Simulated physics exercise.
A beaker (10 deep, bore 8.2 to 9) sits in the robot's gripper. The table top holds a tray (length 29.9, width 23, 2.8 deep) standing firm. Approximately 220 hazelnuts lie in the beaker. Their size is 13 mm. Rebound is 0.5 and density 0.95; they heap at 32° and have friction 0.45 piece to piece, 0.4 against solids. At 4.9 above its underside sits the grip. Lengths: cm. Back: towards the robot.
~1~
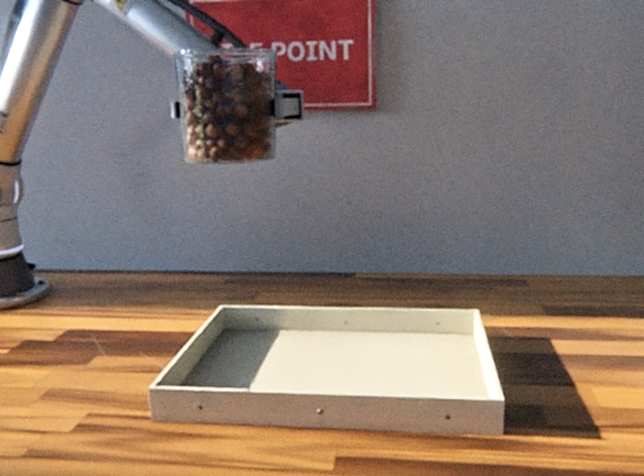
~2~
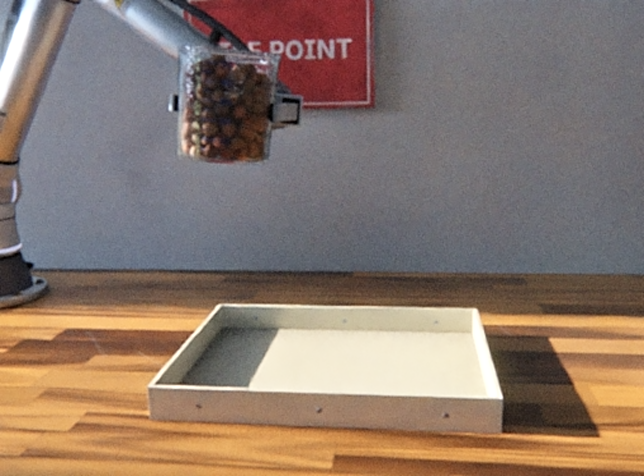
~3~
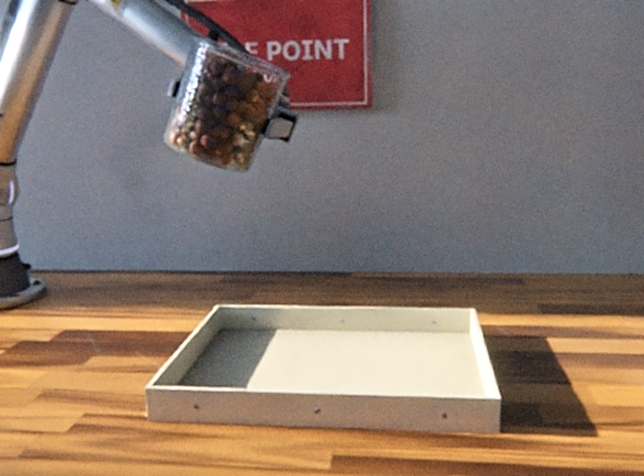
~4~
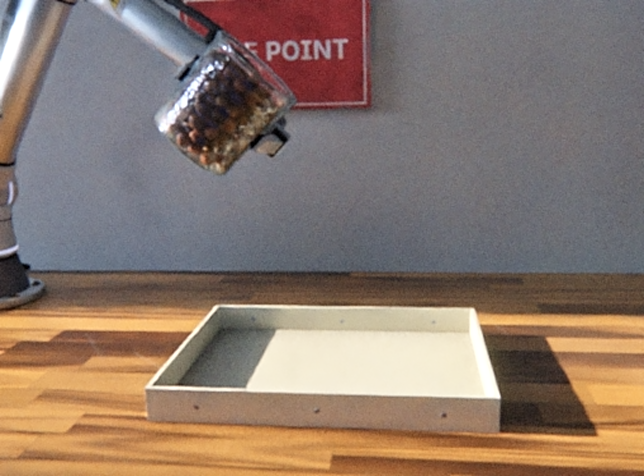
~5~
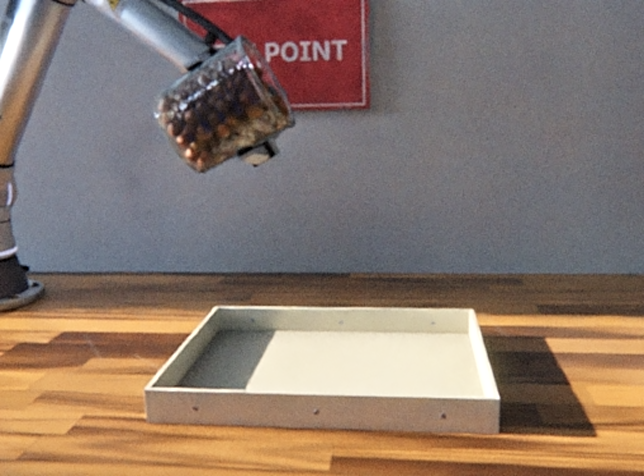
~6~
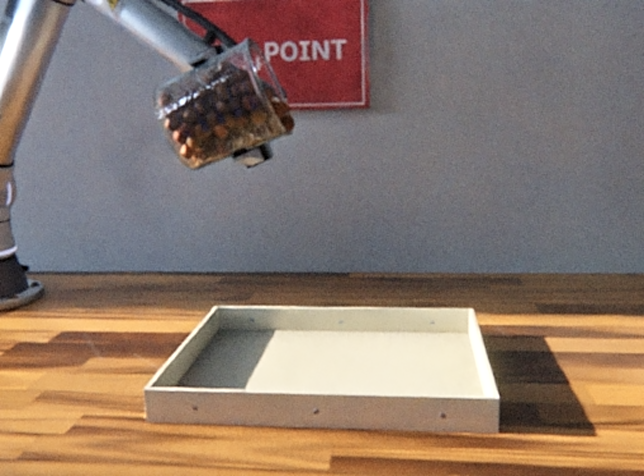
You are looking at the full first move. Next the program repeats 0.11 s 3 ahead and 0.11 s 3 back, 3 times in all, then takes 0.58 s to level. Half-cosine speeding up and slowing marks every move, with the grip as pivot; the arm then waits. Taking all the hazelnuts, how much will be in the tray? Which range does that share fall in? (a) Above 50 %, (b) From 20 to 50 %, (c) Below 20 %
b, from 20 to 50 %.
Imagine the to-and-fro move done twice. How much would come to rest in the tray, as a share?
30 per cent or so.
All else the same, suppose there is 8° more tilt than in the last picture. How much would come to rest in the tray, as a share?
Roughly 60 percent then.
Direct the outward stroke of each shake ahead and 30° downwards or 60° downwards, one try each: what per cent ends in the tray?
Estimates, in order: 25 % then 10 %.
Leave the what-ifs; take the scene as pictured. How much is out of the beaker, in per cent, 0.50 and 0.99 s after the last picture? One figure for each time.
First it's 30 percent, and after that 40 percent.
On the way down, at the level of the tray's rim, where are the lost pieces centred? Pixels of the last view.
They come through centred close to (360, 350).
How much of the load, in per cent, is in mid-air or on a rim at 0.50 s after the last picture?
I'd put it near 15 per cent.
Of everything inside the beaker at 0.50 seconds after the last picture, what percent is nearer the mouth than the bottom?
Mouth half share: Roughly 45 %.
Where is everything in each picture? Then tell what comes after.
The first picture shows beaker middle at (228, 108), level; upper third of the load around (222, 81), from x 185 to 265, top at y 60; 224 in the beaker.
The second picture shows beaker middle at (227, 107), tilted 6° forward; upper third of the load around (223, 80), from x 190 to 265, top at y 60.
The third picture shows beaker middle at (224, 107), tilted 23° forward; upper third of the load around (225, 82), from x 175 to 270, top at y 55.
The fourth picture shows beaker middle at (224, 108), tilted 45° forward; upper third of the load around (225, 85), from x 170 to 270, top at y 55.
The fifth picture shows beaker middle at (223, 109), tilted 62° forward; upper third of the load around (224, 87), from x 165 to 280, top at y 65.
The sixth picture shows beaker middle at (222, 109), tilted 68° forward; upper third of the load around (220, 90), from x 165 to 290, top at y 70; 224 in the beaker.
Then, 0.50 s later, tilted 68° forward, highest piece 29 above the table; 155 in the beaker, 35 in the tray, 1 on the table or floor, 33 in flight or on a rim.
Then, 0.99 s later, tilted 26° forward, highest piece 30 above the table; 133 in the beaker, 86 in the tray, 5 on the table or floor.
Then, 1.44 s later, level, highest piece 30 above the table; 133 in the beaker, 86 in the tray, 5 on the table or floor.
Then, 2.49 s later, level, highest piece 30 above the table; 133 in the beaker, 86 in the tray, 5 on the table or floor.
At rest, 133 in the beaker, 86 in the tray, 5 on the table or floor. That is 38 % in the tray.
